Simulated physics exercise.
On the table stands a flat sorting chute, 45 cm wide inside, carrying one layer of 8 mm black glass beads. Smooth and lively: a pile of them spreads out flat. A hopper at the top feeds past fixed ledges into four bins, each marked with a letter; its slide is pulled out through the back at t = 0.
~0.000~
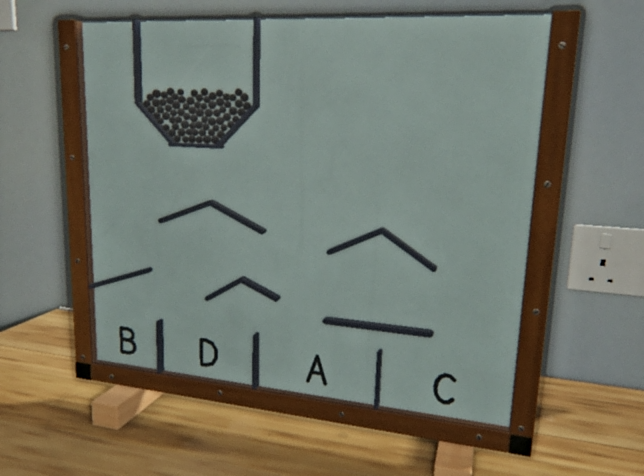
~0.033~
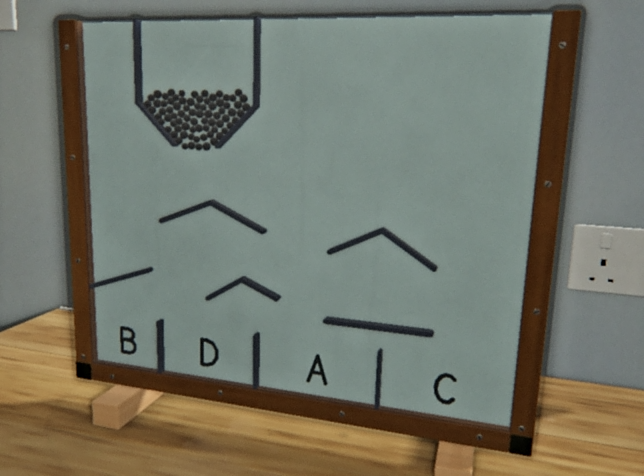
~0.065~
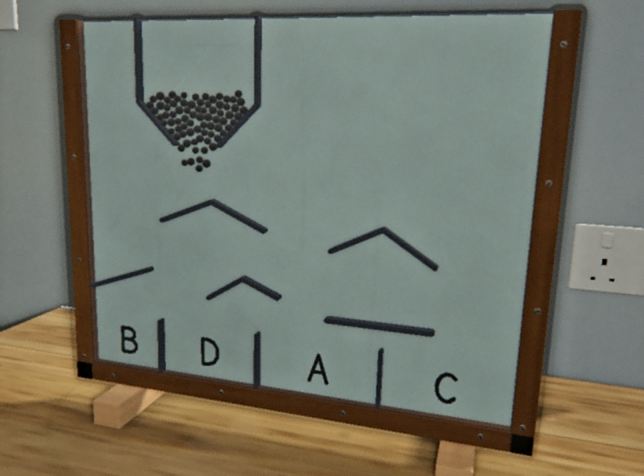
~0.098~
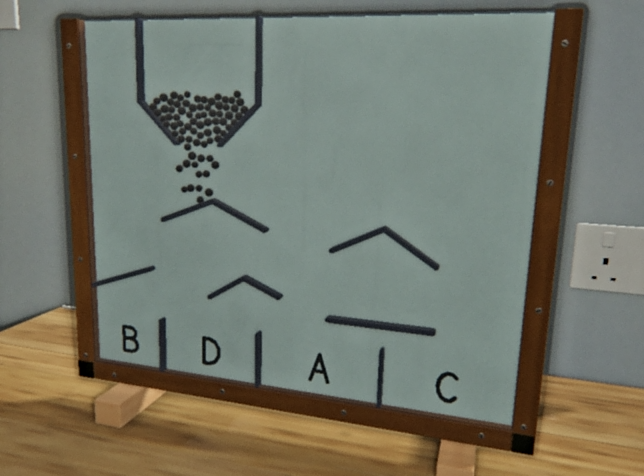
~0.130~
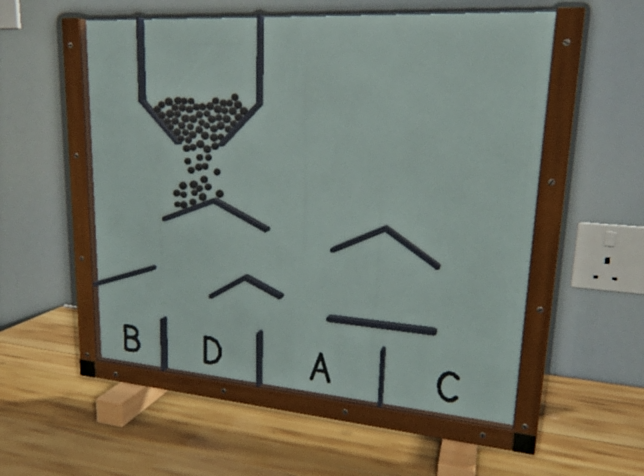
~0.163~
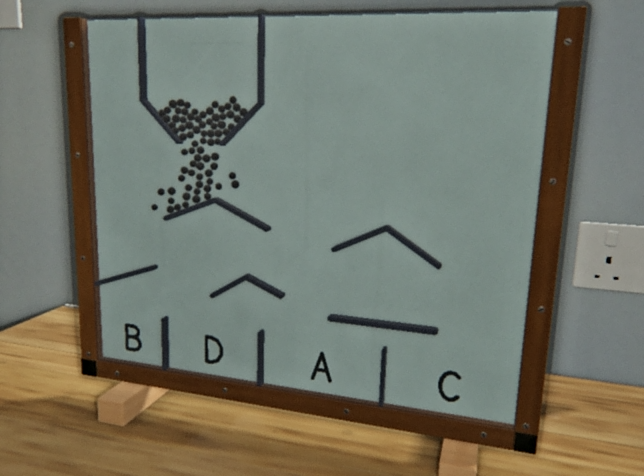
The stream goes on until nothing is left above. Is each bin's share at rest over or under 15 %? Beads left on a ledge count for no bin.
Bin A: Under; bin B: Under; bin C: Under; bin D: Over 15 %.
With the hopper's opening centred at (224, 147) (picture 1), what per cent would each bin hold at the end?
Bin A: 45; bin B: 0; bin C: 25; bin D: 0.
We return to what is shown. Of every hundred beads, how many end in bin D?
About 25 per cent.
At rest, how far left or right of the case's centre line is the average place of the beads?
Some 10 cm left of it.
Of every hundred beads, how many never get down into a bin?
About 55 per cent.
By 0.24 s 70 % have left the hopper; down in the bins, nothing yet.
By 0.34 s 100 % have left the hopper; down in the bins, nothing yet.
By 0.55 s 100 % have left the hopper; down in the bins, A 5 %.
All still by 2.0 s, A 10 %, B 0 %, C 10 %, D 25 %, left higher up 55 %.
